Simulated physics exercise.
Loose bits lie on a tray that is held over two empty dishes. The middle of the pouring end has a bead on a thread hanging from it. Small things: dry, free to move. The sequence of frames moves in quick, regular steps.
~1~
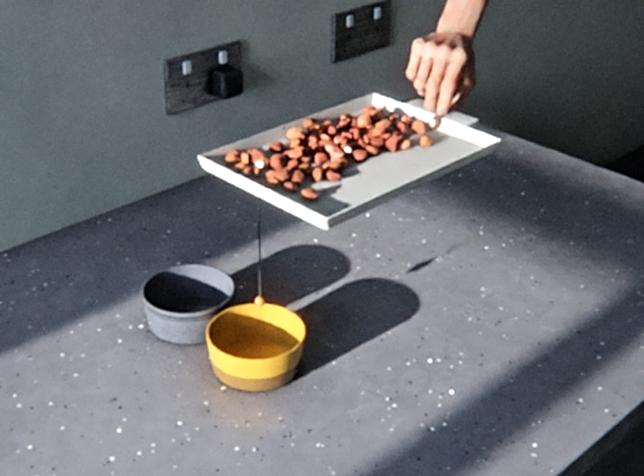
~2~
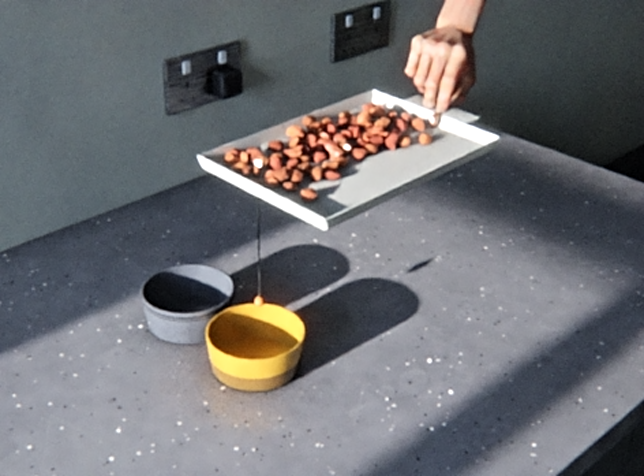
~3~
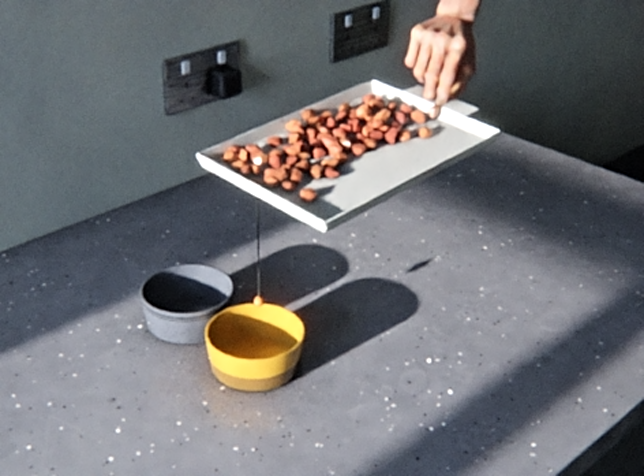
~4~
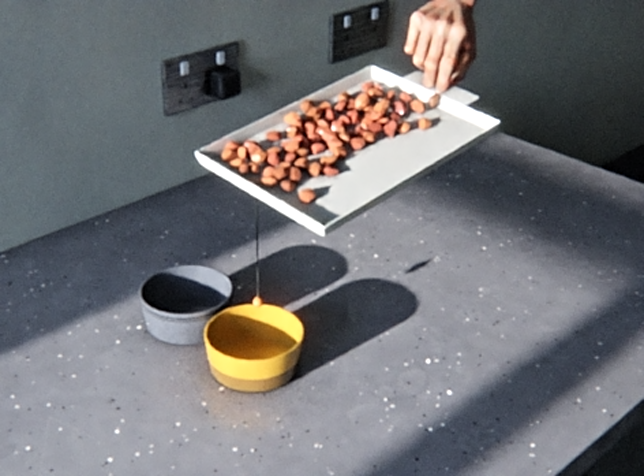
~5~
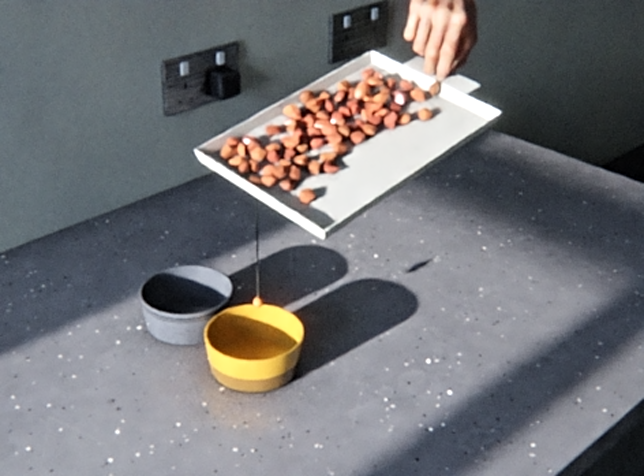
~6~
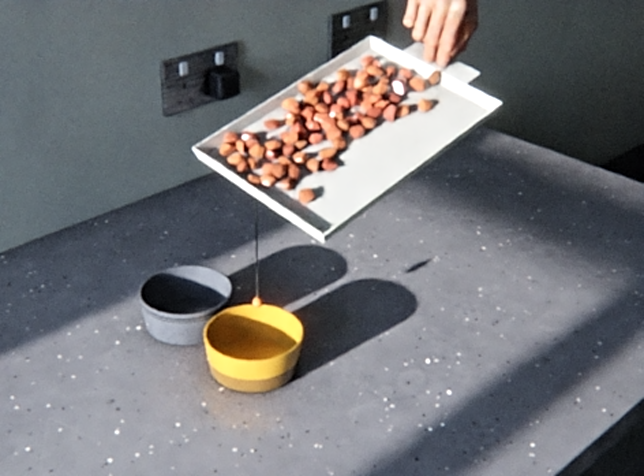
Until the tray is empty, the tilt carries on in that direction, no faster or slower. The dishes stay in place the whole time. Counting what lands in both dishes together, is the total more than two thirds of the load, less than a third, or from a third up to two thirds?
The share that ends up caught is smaller than one third, I reckon.
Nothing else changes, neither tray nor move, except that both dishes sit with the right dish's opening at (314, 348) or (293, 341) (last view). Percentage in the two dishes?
About 70 per cent, then about 70 per cent.
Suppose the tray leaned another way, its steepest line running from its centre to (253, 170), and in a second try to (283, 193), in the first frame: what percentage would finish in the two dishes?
About 90 % and 60 %.
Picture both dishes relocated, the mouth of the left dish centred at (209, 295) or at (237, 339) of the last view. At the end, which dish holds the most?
Well, the first time it's the one placed on the right, and the second time it's the one placed on the right.
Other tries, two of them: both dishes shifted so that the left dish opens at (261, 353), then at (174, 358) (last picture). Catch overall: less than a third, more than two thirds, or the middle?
At the first place the middle third, at the second less than a third.
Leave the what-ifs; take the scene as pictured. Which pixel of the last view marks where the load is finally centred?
(311, 399).
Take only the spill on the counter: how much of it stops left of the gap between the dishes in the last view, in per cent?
Reading: Around 0 %.
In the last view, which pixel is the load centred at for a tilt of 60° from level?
Look around (313, 203) in the last picture.
Soon after the last picture, tray tipped steeply; nearly all on the tray; a small part in the air.
A little later, tray tipped right over; a small part on the tray; a small part in the right dish; about half outside both; about a quarter in the air.
Later still, tray tipped past a quarter turn; about a quarter in the right dish; most outside both.
At rest, tray tipped past a quarter turn; about a quarter in the right dish; none in the left dish; most outside both.
